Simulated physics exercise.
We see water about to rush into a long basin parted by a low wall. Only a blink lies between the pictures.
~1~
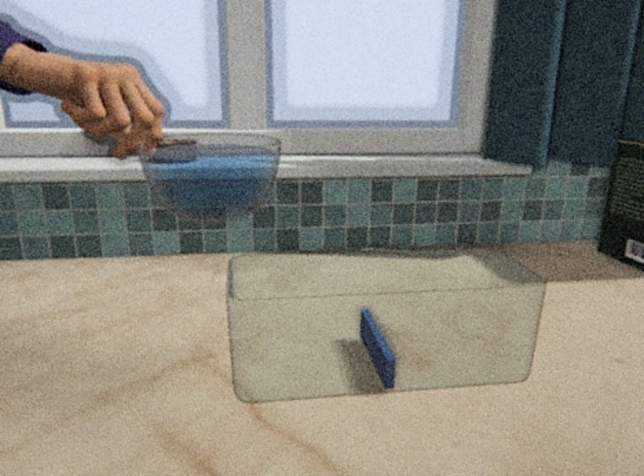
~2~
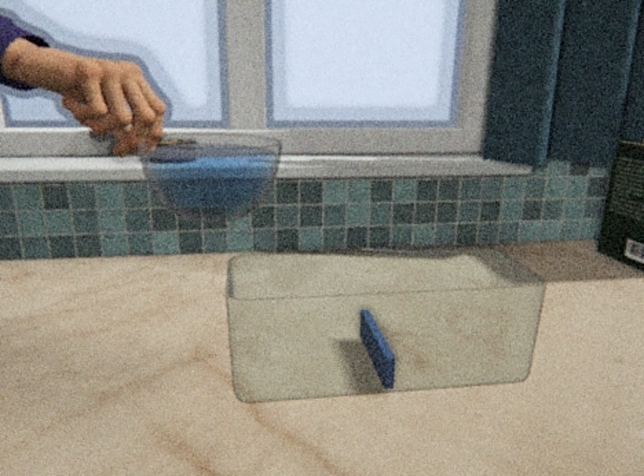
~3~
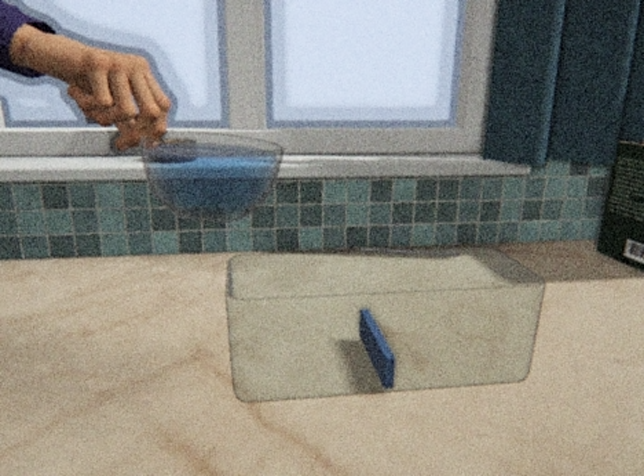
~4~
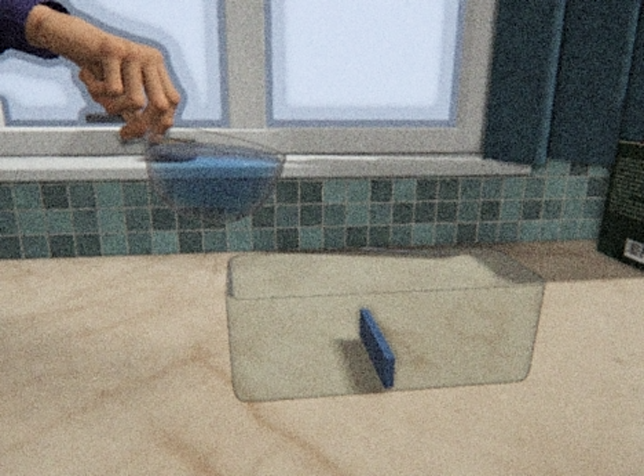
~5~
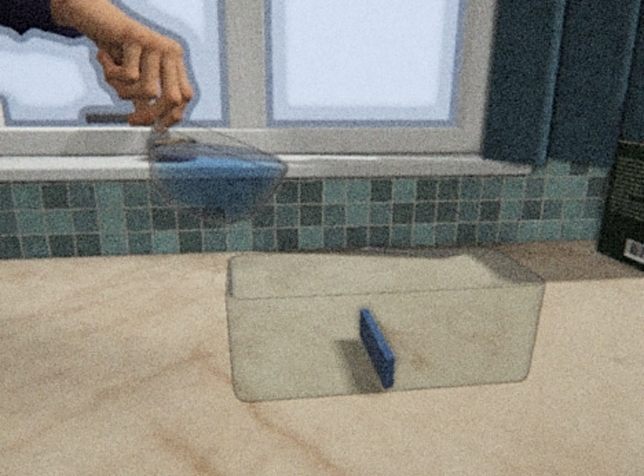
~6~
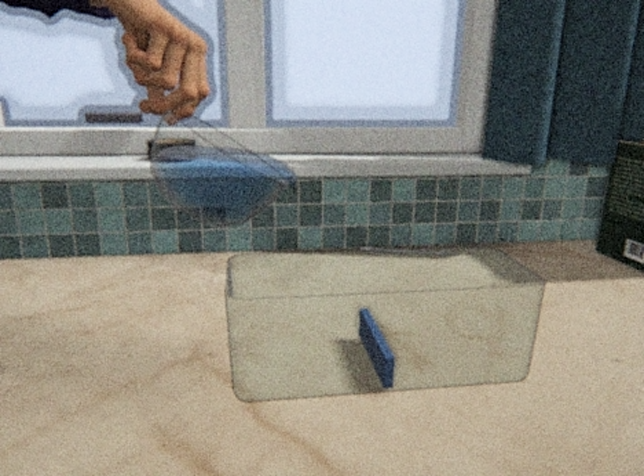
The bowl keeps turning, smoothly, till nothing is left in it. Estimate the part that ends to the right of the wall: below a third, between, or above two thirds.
In the end not even a third is right of the wall.
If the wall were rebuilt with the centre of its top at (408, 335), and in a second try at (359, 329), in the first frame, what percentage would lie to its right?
About 20 and 15 per cent.
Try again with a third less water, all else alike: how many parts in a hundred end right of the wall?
It comes to 15 per cent or so.
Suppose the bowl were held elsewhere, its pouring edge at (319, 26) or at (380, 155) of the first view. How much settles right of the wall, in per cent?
Near 55 % and 80 %.
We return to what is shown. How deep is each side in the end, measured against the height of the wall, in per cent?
Near 70 on the left, 20 on the right.
A moment on, the tilt is 96° and 19 per cent is still to pour, 50 is left of the wall and 0 right of it.
Next, the tilt is 105° and 1 per cent is still to pour, 82 is left of the wall and 5 right of it.
Then the tilt is 105° and 0 per cent is still to pour, 78 is left of the wall and 18 right of it.
Later the tilt is 105° and 0 per cent is still to pour, 77 is left of the wall and 19 right of it.
At rest 77 per cent lies left of the wall, 20 right of it and 4 outside.
